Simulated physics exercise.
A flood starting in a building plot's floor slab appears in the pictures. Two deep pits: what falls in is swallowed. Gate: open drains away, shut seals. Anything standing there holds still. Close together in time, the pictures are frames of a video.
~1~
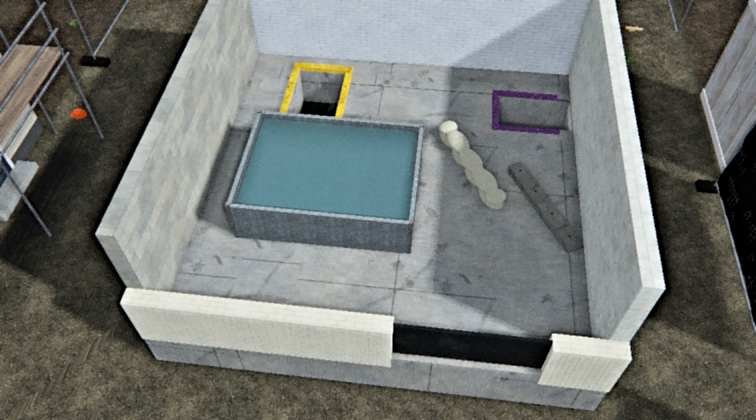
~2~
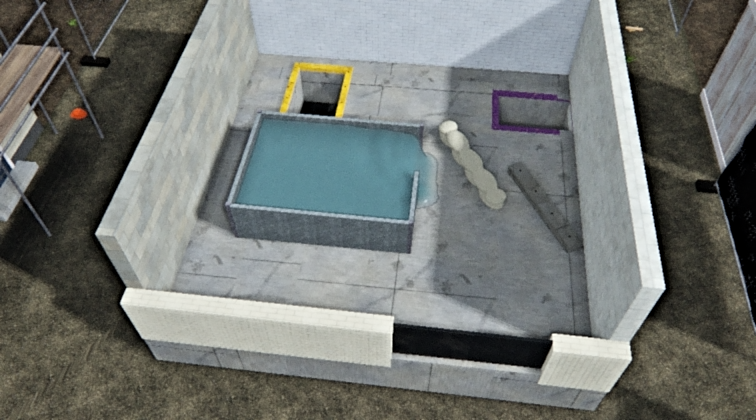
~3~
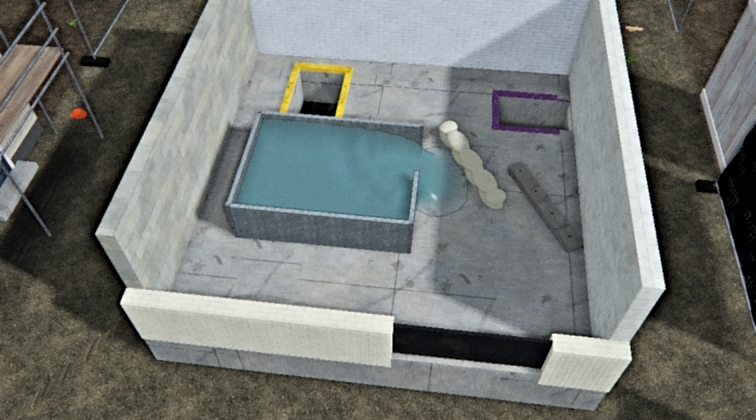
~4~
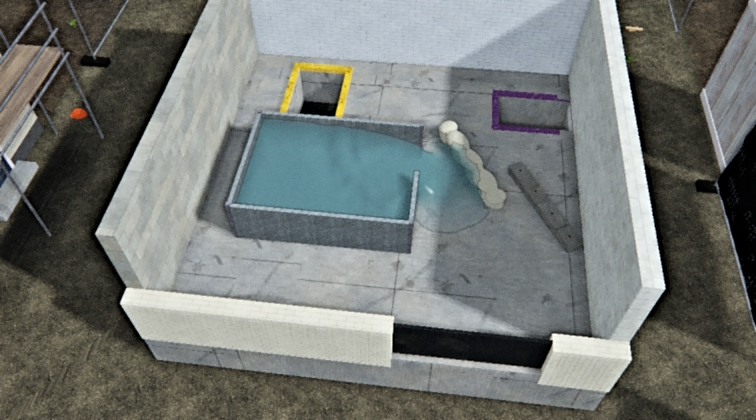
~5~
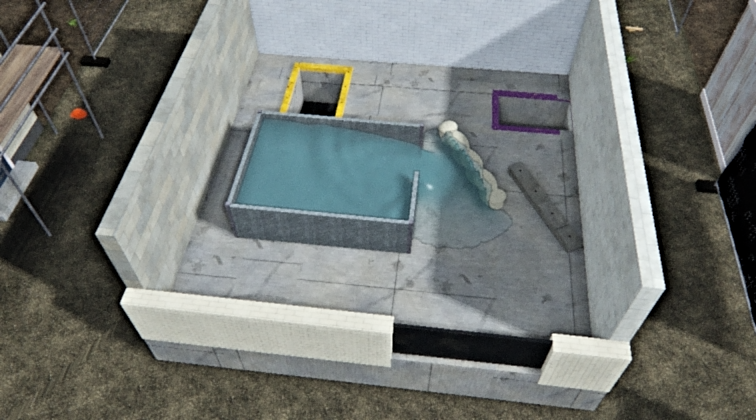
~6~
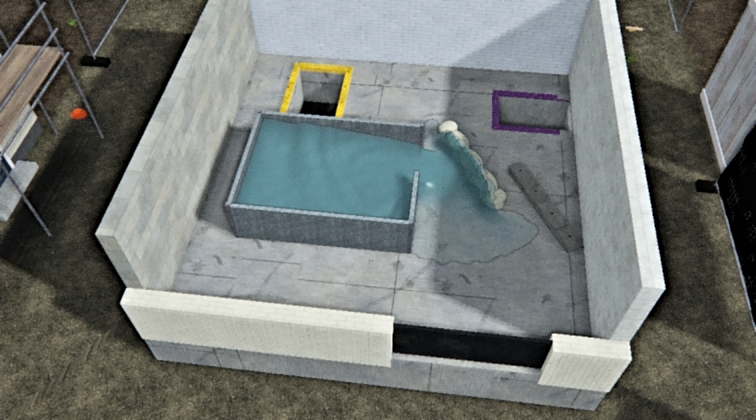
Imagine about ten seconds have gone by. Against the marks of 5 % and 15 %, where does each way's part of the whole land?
The gate lands below 5 %; the purple pit lands between 5 and 15 %; the yellow pit lands between 5 and 15 %.
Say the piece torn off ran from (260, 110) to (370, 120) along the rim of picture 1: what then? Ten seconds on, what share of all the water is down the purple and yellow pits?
Estimates in per cent: Purple 14, yellow 55.
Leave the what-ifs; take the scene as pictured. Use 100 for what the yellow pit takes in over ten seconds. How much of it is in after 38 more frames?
My estimate: Close to 45 per cent.
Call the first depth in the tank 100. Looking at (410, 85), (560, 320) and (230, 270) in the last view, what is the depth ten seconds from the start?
Estimate: 8, 12, 20 %.
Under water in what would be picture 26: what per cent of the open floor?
My estimate is near 65 per cent.
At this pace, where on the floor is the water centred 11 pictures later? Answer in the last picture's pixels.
It is around (385, 201).
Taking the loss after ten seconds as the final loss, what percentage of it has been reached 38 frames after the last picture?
Working it through, I arrive at 60 per cent.
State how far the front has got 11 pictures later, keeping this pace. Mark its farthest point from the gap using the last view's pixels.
The front tops out at about (591, 363).
A moment on, water covers 35 % of the floor; the gate 0 %, the purple pit 0 %, the yellow pit 0 %.
Next, water covers 55 % of the floor; the gate 0 %, the purple pit 2 %, the yellow pit 0 %.
Then, water covers 65 % of the floor; the gate 0 %, the purple pit 4 %, the yellow pit 2 %.
Later, water covers 90 % of the floor; the gate 0 %, the purple pit 6 %, the yellow pit 4 %.
In the end, water covers 90 % of the floor; the gate 0 %, the purple pit 9 %, the yellow pit 9 %.
